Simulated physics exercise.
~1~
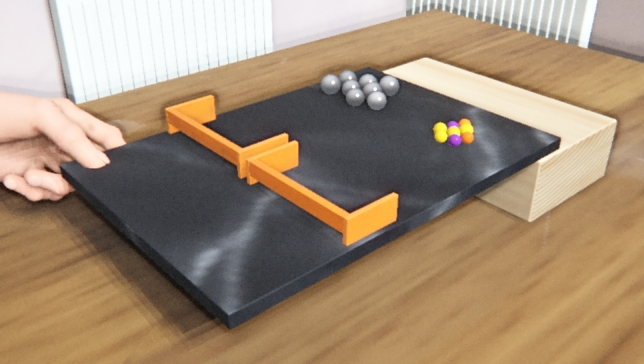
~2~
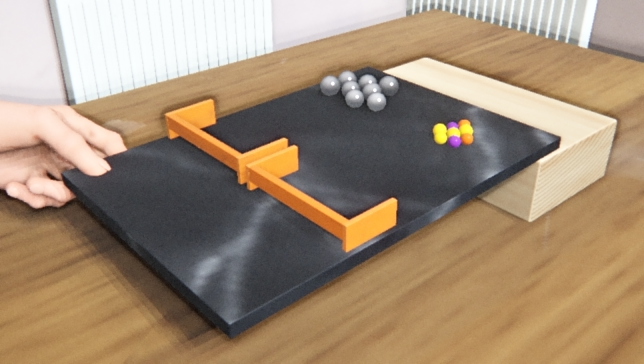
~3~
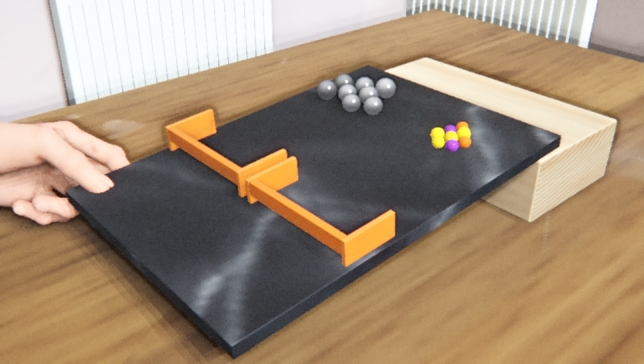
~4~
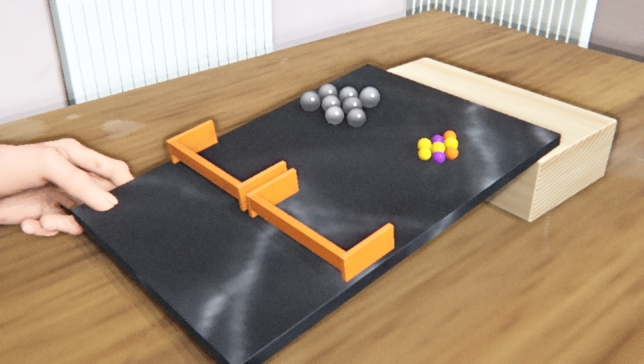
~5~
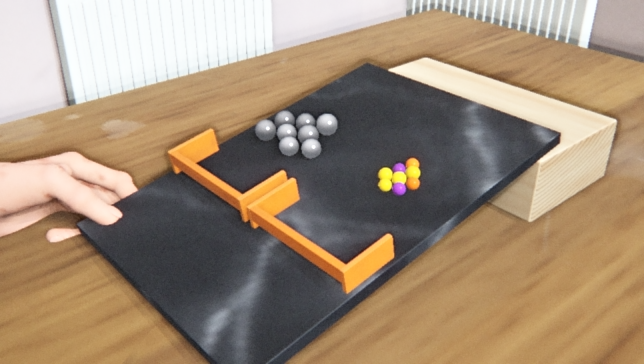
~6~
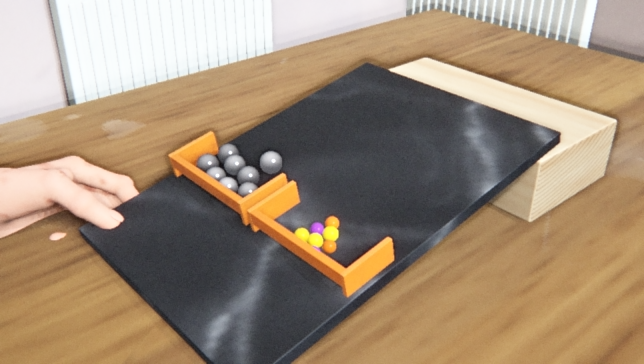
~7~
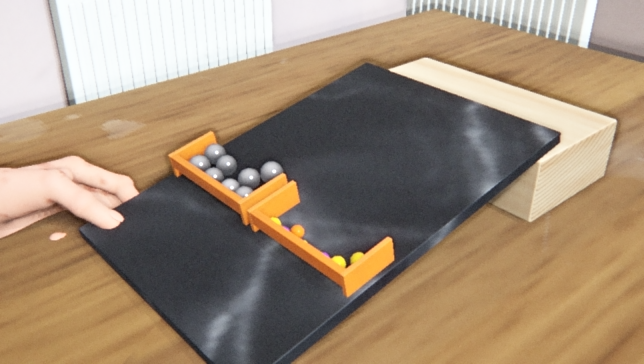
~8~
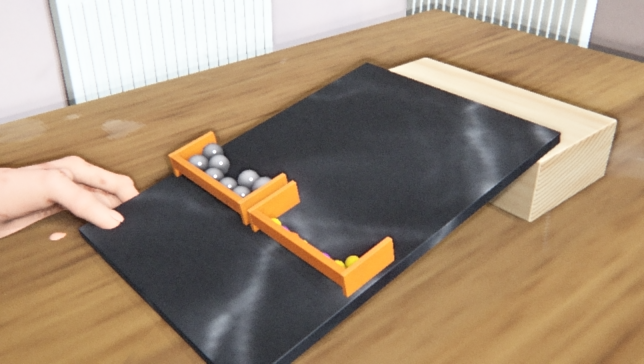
On a wooden table, a hand slowly lowered the left end of a dark board propped on a pale wooden block, and grey balls and smaller colourful ones rolled down until orange barriers caught both groups, where they stayed.
